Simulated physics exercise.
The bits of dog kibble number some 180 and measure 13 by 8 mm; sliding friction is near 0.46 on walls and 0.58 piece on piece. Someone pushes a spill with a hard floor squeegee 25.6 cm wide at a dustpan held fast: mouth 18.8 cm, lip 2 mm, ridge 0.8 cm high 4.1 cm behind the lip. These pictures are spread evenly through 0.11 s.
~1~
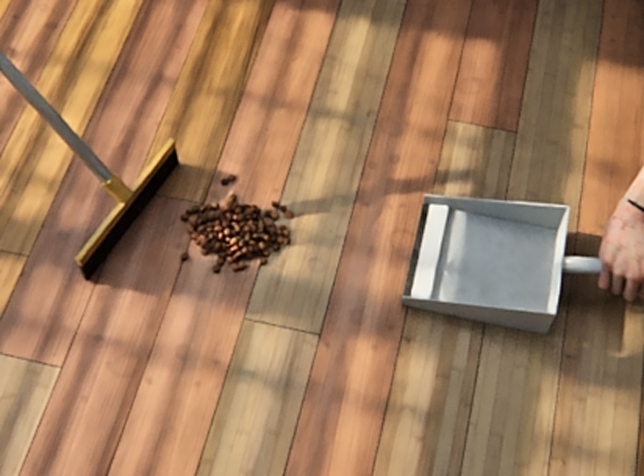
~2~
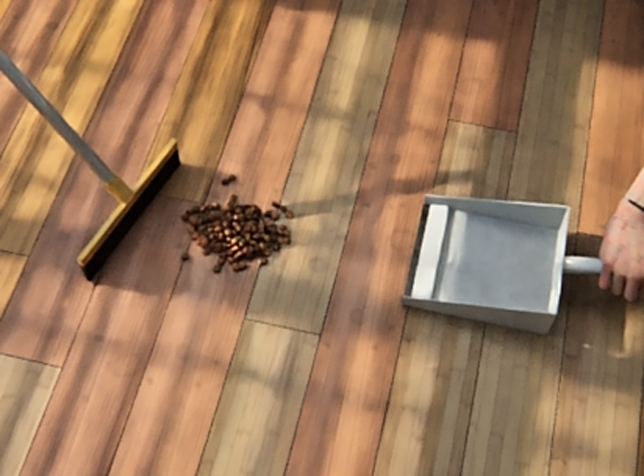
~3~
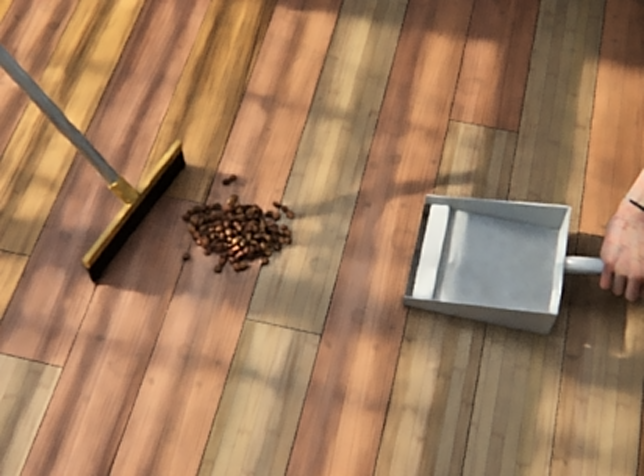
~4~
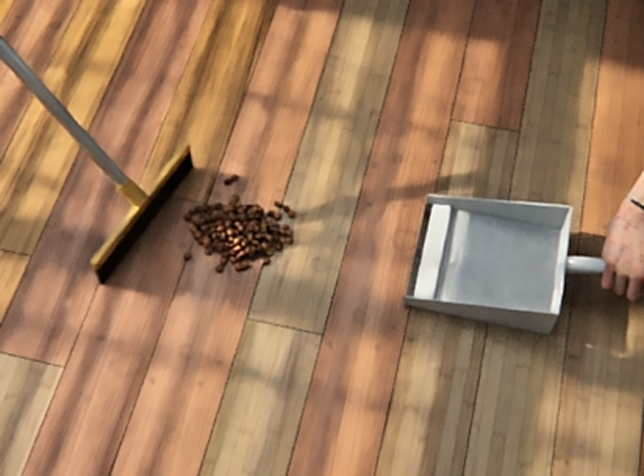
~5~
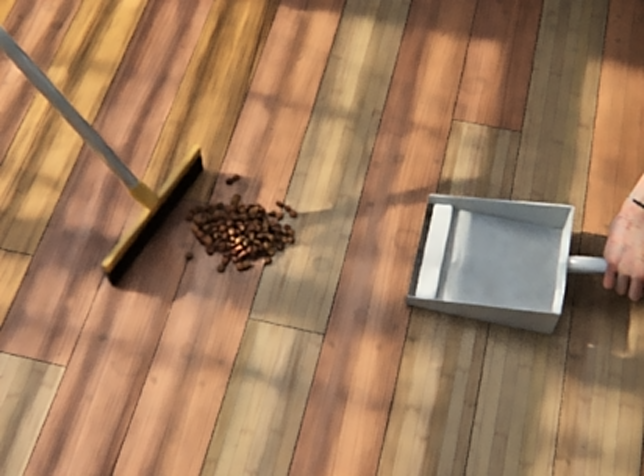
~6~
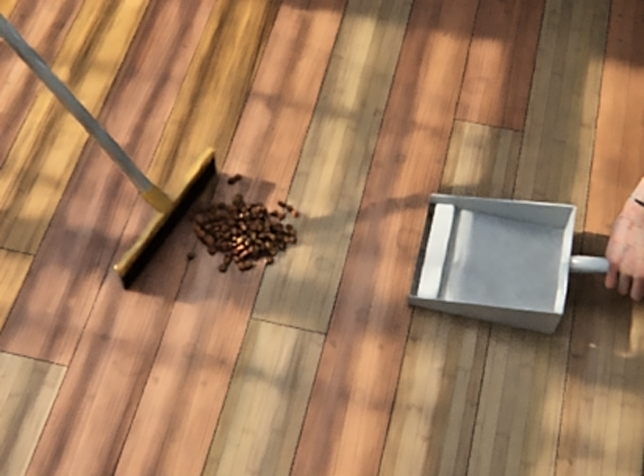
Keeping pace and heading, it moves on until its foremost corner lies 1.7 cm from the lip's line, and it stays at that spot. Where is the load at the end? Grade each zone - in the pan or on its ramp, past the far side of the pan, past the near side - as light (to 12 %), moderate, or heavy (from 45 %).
In the pan or on its ramp - moderate, past the pan's far side - light, past the pan's near side - moderate.
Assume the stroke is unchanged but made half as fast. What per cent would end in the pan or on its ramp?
In that case roughly 20 percent.
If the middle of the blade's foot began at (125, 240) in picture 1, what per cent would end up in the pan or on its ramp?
Around 25 %.
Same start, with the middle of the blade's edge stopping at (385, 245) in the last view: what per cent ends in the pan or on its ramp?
Close to 25 in a hundred.
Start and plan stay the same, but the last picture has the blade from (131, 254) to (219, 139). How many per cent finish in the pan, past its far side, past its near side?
Split: Pan = 10, far = 10, near = 20.
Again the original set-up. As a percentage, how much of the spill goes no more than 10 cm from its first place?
Around 0 in a hundred.
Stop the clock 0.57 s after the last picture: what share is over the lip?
Near 30 per cent so far.
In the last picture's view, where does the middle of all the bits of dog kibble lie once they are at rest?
Somewhere around (408, 291) in the final frame.
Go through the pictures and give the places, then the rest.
Blade from (80, 262) to (172, 145), moved 0.0 cm, 0 of the pieces shifted so far; middle of the pieces at (234, 227); pan at (495, 269), in the first frame.
Blade from (82, 262) to (174, 145), moved 0.2 cm, 0 of the pieces shifted so far; middle of the pieces at (234, 228), in the second frame.
Blade from (87, 263) to (179, 147), moved 0.9 cm, 0 of the pieces shifted so far; middle of the pieces at (235, 227), in the third frame.
Blade from (96, 265) to (187, 148), moved 2.1 cm, 0 of the pieces shifted so far; middle of the pieces at (237, 227), in the fourth frame.
Blade from (107, 268) to (198, 151), moved 3.6 cm, 0 of the pieces shifted so far; middle of the pieces at (238, 227), in the fifth frame.
Blade from (121, 272) to (211, 154), moved 5.6 cm, 0 of the pieces shifted so far; middle of the pieces at (240, 227); pan at (501, 269), in the sixth frame.
Then, 0.19 s after the last picture, middle of the blade 22 cm from the lip; 0 % over the lip, far side 0 %, near side 20 %.
Then, 0.32 s after the last picture, middle of the blade 10 cm from the lip; 0 % over the lip, far side 0 %, near side 30 %.
Then, 0.57 s after the last picture, middle of the blade 5 cm from the lip; 30 % over the lip, far side 0 %, near side 40 %.
In the end, pan 30 %, far side 0 %, near side 40 %, in front of the lip or behind the blade 35 %.
